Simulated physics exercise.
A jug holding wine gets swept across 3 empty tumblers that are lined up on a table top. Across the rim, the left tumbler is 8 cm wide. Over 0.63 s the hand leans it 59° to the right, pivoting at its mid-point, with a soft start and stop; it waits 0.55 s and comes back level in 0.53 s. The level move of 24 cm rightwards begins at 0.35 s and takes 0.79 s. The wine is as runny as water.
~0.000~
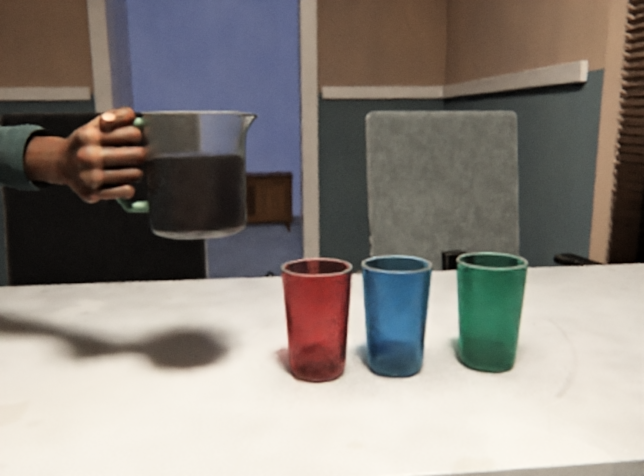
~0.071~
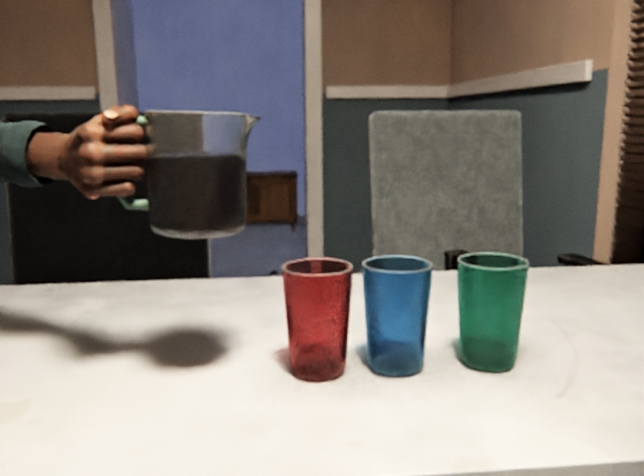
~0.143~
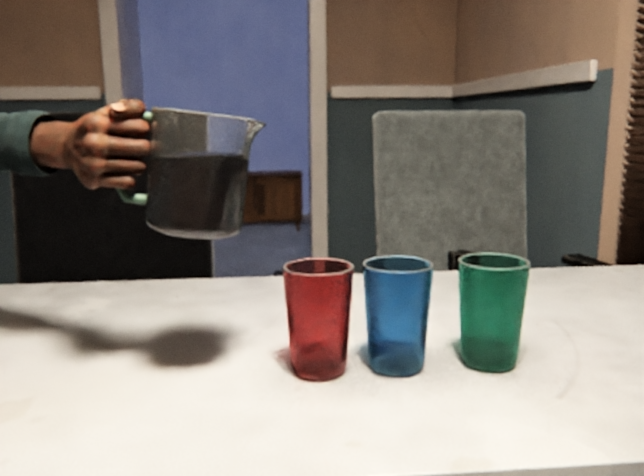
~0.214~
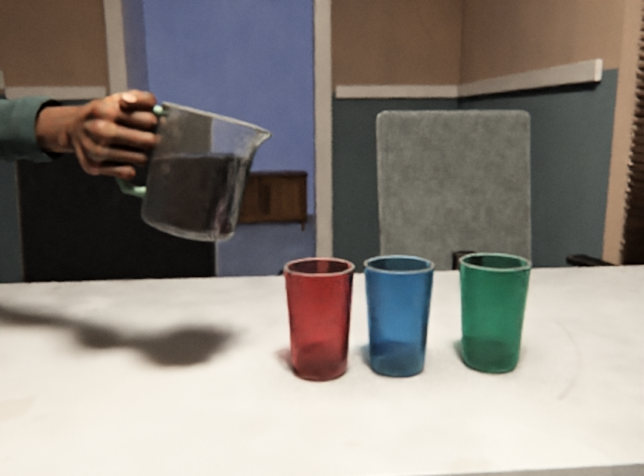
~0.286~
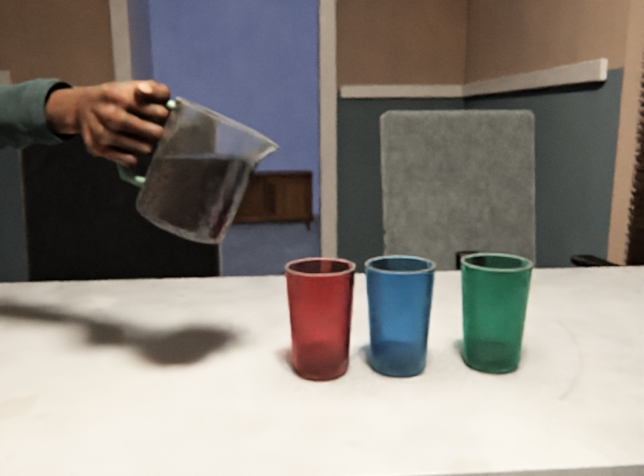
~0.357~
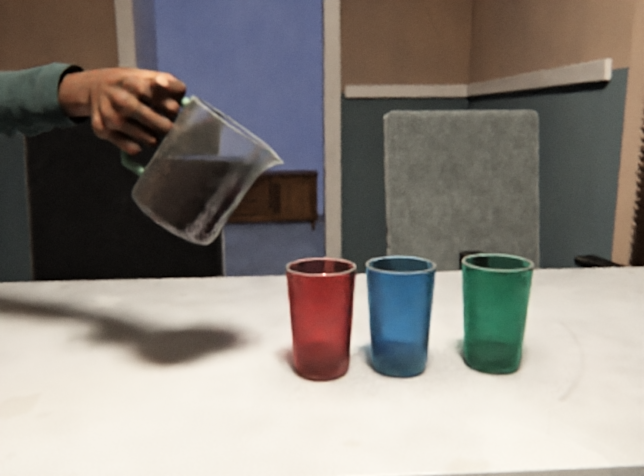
A hand holds a clear jug of dark liquid upright beside three empty tumblers, red, blue and green, lined up on a white table top. The hand then leans the jug to the right, slowly at first and then further, while the liquid shifts inside and the tumblers stay still.
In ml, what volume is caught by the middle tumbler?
Roughly 15 ml is caught.
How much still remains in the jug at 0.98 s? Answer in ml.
About 500 ml.
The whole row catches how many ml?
Adding them up, it comes to close to 130 ml.
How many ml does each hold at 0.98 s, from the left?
From the left: Around 0 ml, then around 10 ml, then around 70 ml.
Then, 0.71 s in, the tilt is 59° and from the left they hold 0 ml, 0 ml, 0 ml, the jug 625 ml, and 0 ml is on the table top.
Then, 0.98 s in, the tilt is 59° and from the left they hold 0 ml, 15 ml, 70 ml, the jug 495 ml, and 20 ml is on the table top.
Then, 1.25 s in, the tilt is 56° and from the left they hold 0 ml, 15 ml, 85 ml, the jug 375 ml, and 105 ml is on the table top.
Then, 1.55 s in, the tilt is 12° and from the left they hold 0 ml, 15 ml, 115 ml, the jug 365 ml, and 175 ml is on the table top.
Finally, from the left they hold 0 ml, 15 ml, 115 ml, the jug 365 ml, and 175 ml is on the table top.
